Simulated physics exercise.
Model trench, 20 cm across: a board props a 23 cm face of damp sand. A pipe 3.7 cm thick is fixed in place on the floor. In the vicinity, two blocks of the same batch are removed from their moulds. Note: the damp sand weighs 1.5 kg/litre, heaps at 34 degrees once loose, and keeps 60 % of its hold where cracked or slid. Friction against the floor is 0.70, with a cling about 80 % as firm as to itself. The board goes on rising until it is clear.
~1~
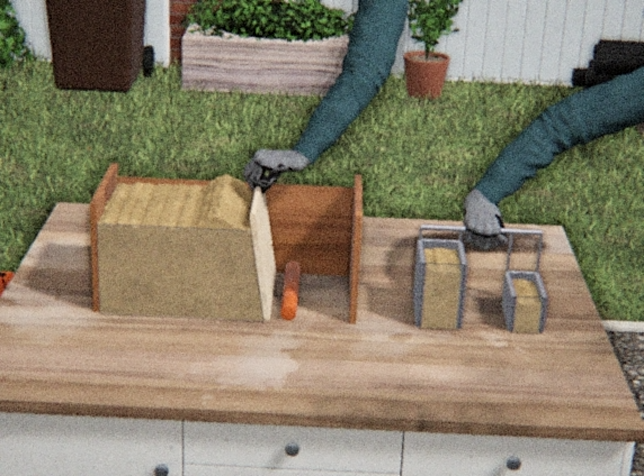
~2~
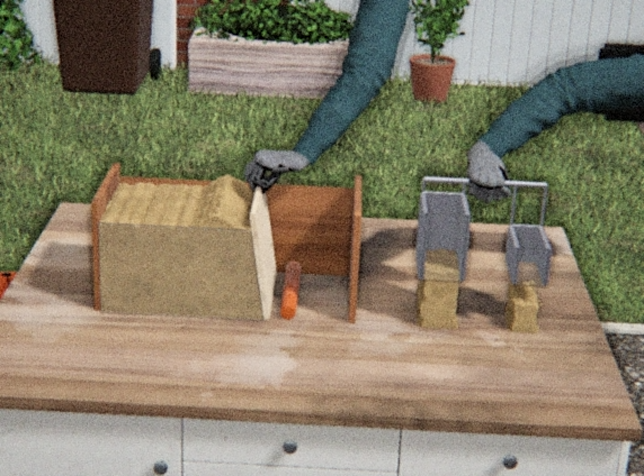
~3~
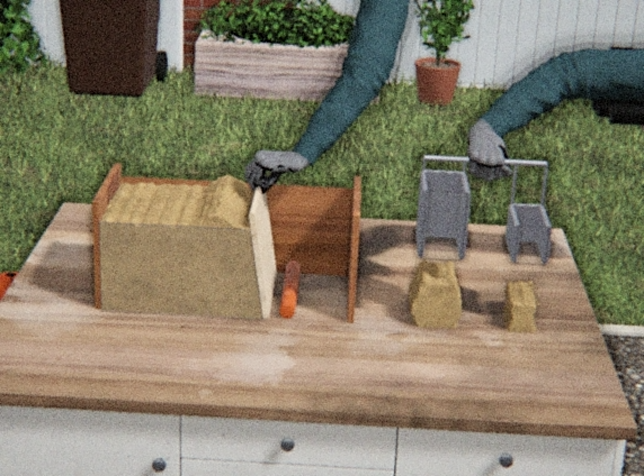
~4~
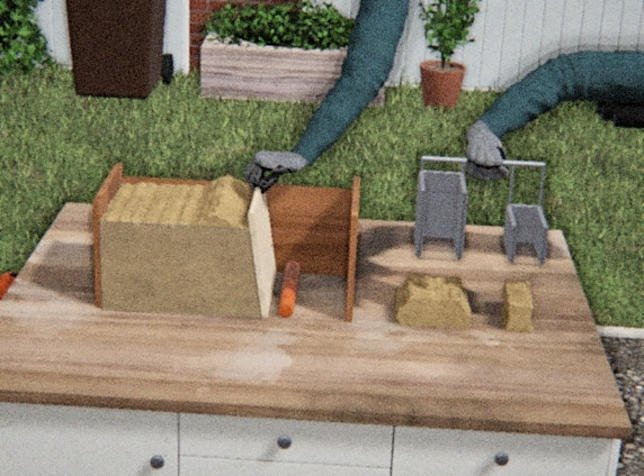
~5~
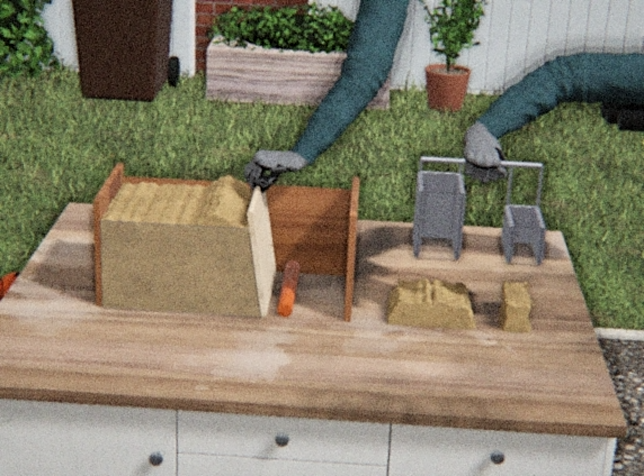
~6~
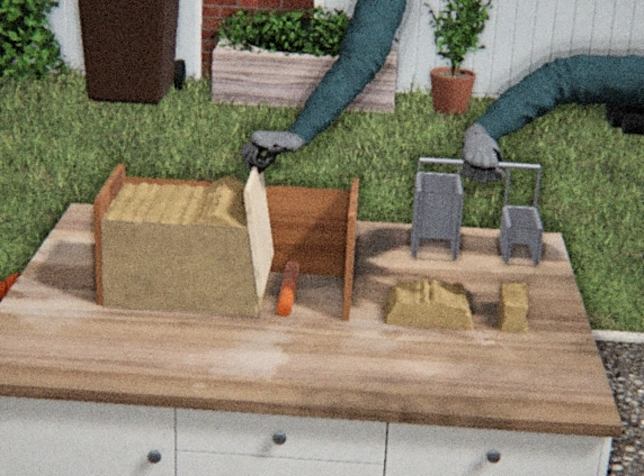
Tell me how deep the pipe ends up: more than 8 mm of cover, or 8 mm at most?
More than 8 mm.
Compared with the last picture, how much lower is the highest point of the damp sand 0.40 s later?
Roughly 2.0 cm.
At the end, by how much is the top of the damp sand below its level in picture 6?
The gap comes to some 3.0 centimetres.
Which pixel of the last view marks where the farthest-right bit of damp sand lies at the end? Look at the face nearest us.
Roughly at the pixel (317, 316).
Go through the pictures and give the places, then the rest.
The first frame shows top of the board at (251, 230), not yet moved; highest point of the damp sand at (221, 217); test blocks 15 cm, 7.6 cm high (left to right).
The second frame shows top of the board at (251, 229), not yet moved; highest point of the damp sand at (221, 216); test blocks 15 cm, 7.6 cm high (left to right).
The third frame shows top of the board at (251, 229), not yet moved; highest point of the damp sand at (221, 216); test blocks 12 cm, 7.6 cm high (left to right).
The fourth frame shows top of the board at (250, 229), not yet moved; highest point of the damp sand at (220, 216); test blocks 8.2 cm, 7.6 cm high (left to right).
The fifth frame shows top of the board at (249, 227), moved 2 mm; highest point of the damp sand at (219, 215); test blocks 7.2 cm, 7.6 cm high (left to right).
The sixth frame shows top of the board at (245, 206), moved 5.5 cm; highest point of the damp sand at (219, 215); test blocks 7.1 cm, 7.6 cm high (left to right).
Another 0.18 s on from the sixth picture, the face still stands and nothing lies on the pipe.
Another 0.40 s on from the sixth picture, the face still stands and nothing lies on the pipe.
Another 0.62 s on from the sixth picture, the fallen stuff reaches 30 % of the way across and 5.3 cm lies on the pipe.
Another 0.84 s on from the sixth picture, the fallen stuff reaches 53 % of the way across and 5.3 cm lies on the pipe.
Another 1.10 s on from the sixth picture, at the end, the fallen stuff reaches 69 % of the way across and 5.3 cm lies on the pipe.
